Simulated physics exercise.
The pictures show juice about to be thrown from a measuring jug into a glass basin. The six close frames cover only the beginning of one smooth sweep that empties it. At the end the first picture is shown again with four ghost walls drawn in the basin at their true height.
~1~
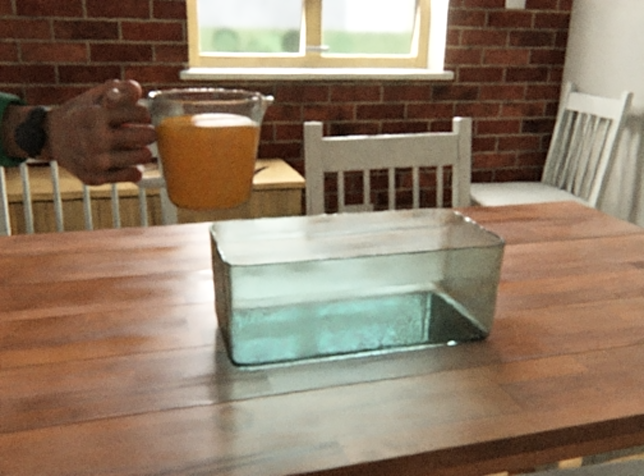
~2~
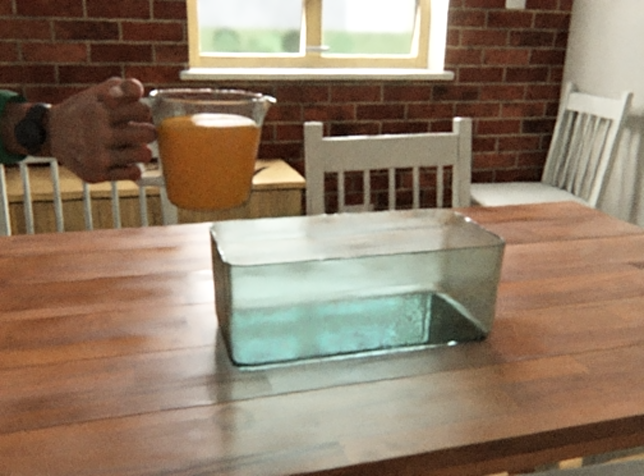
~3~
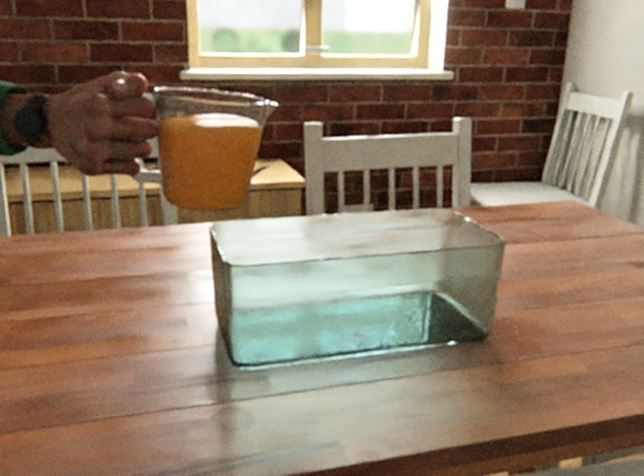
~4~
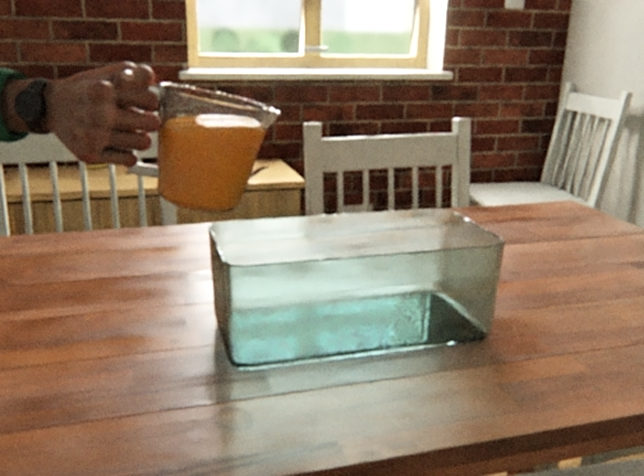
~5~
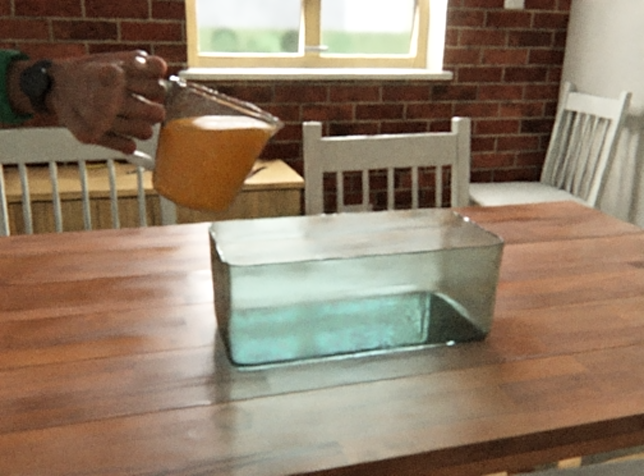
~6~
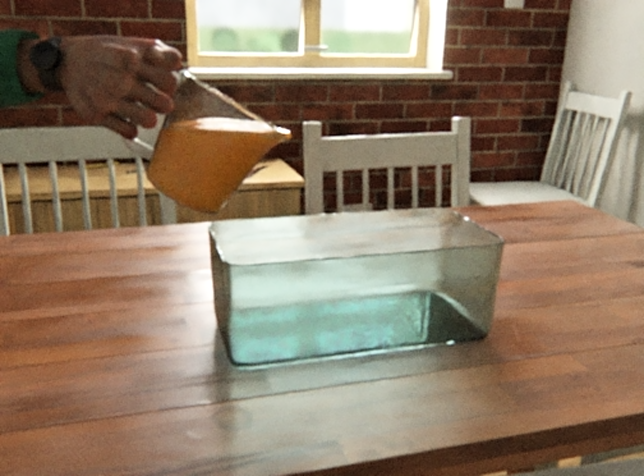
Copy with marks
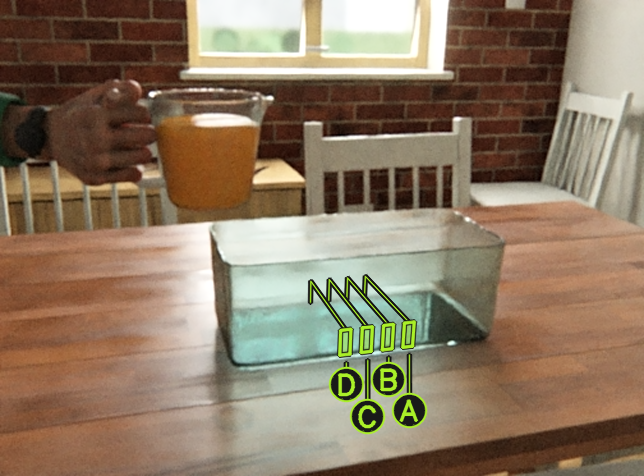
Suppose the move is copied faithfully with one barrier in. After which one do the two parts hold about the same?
Choose D.
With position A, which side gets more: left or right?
The left one.
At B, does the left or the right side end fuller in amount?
The left side.
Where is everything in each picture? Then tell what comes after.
In the first picture, upright, lip at (271, 98); basin from (229, 367) to (489, 334); nothing has left yet.
In the second picture, upright, lip at (272, 100); nothing has left yet.
In the third picture, tipped about 6°, lip at (275, 104); nothing has left yet.
In the fourth picture, tipped about 12°, lip at (279, 113); nothing has left yet.
In the fifth picture, tipped about 21°, lip at (283, 124); nothing has left yet.
In the sixth picture, tipped about 31°, lip at (286, 137); nothing has left yet.
On the marked copy, A at (409, 354); B at (388, 357); C at (367, 359); D at (346, 362).
With A, about 90 % ends left of the wall and 9 % right of it.
With B, about 88 % ends left of the wall and 11 % right of it.
With C, about 84 % ends left of the wall and 15 % right of it.
With D, about 44 % ends left of the wall and 56 % right of it.
